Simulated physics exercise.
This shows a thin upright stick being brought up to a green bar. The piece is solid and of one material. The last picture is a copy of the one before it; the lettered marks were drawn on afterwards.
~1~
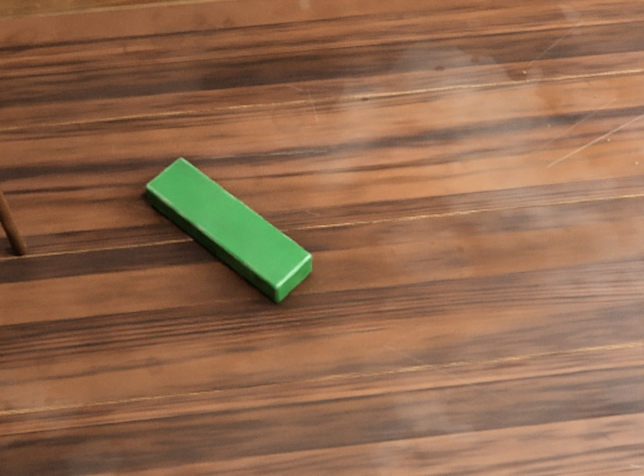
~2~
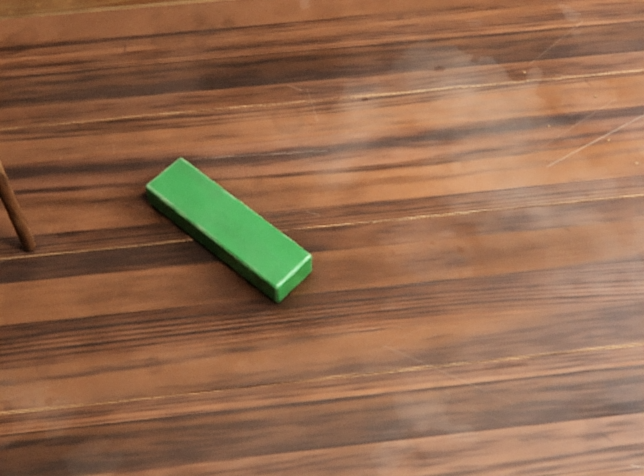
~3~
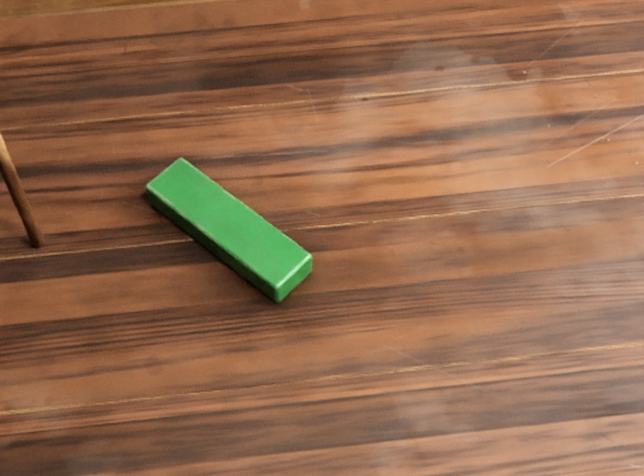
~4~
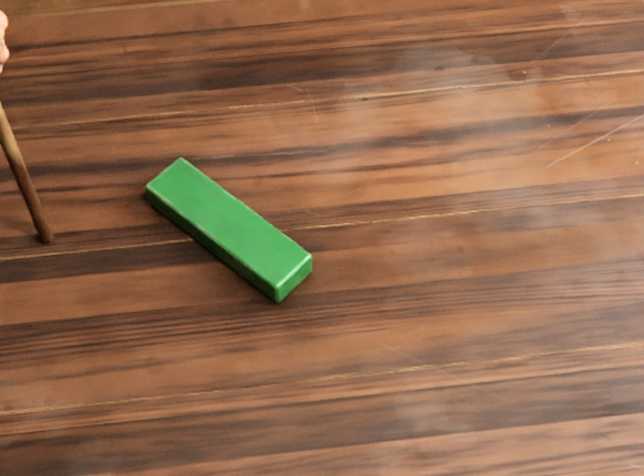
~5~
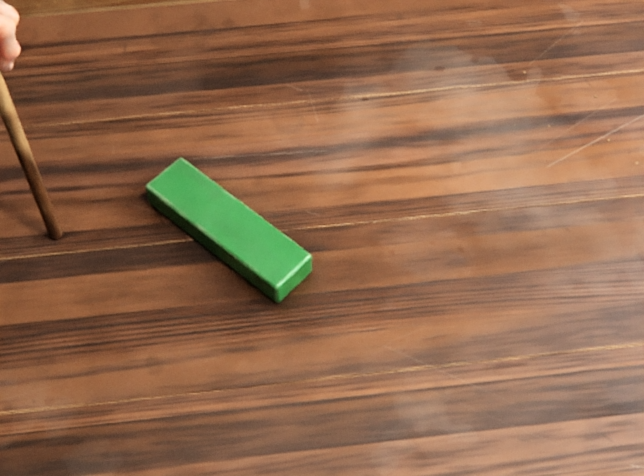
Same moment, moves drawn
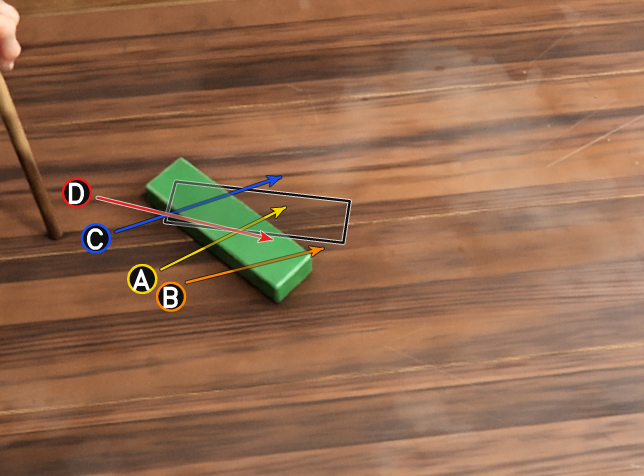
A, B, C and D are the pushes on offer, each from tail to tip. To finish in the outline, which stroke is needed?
With B it matches the outline.
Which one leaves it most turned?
That is C.
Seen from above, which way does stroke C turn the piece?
On that stroke, clockwise.
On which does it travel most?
A.
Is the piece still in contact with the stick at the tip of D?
At the end, yes.
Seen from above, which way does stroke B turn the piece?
On that stroke, anticlockwise.
On the marked copy, A from (161, 270) to (285, 208); B from (186, 282) to (323, 249); C from (116, 232) to (281, 177); D from (97, 198) to (272, 239).
Taking B. A third of the way, foot of the stick (237, 271), piece (232, 216).
Two thirds of the way, foot of the stick (286, 259), piece (250, 203).
When it is over, foot of the stick (323, 250), piece (255, 196); it fills the outline.
As for the rest, A leaves the piece out of the outline, at (314, 179); C leaves the piece out of the outline, at (300, 202); D leaves the piece out of the outline, at (299, 208).
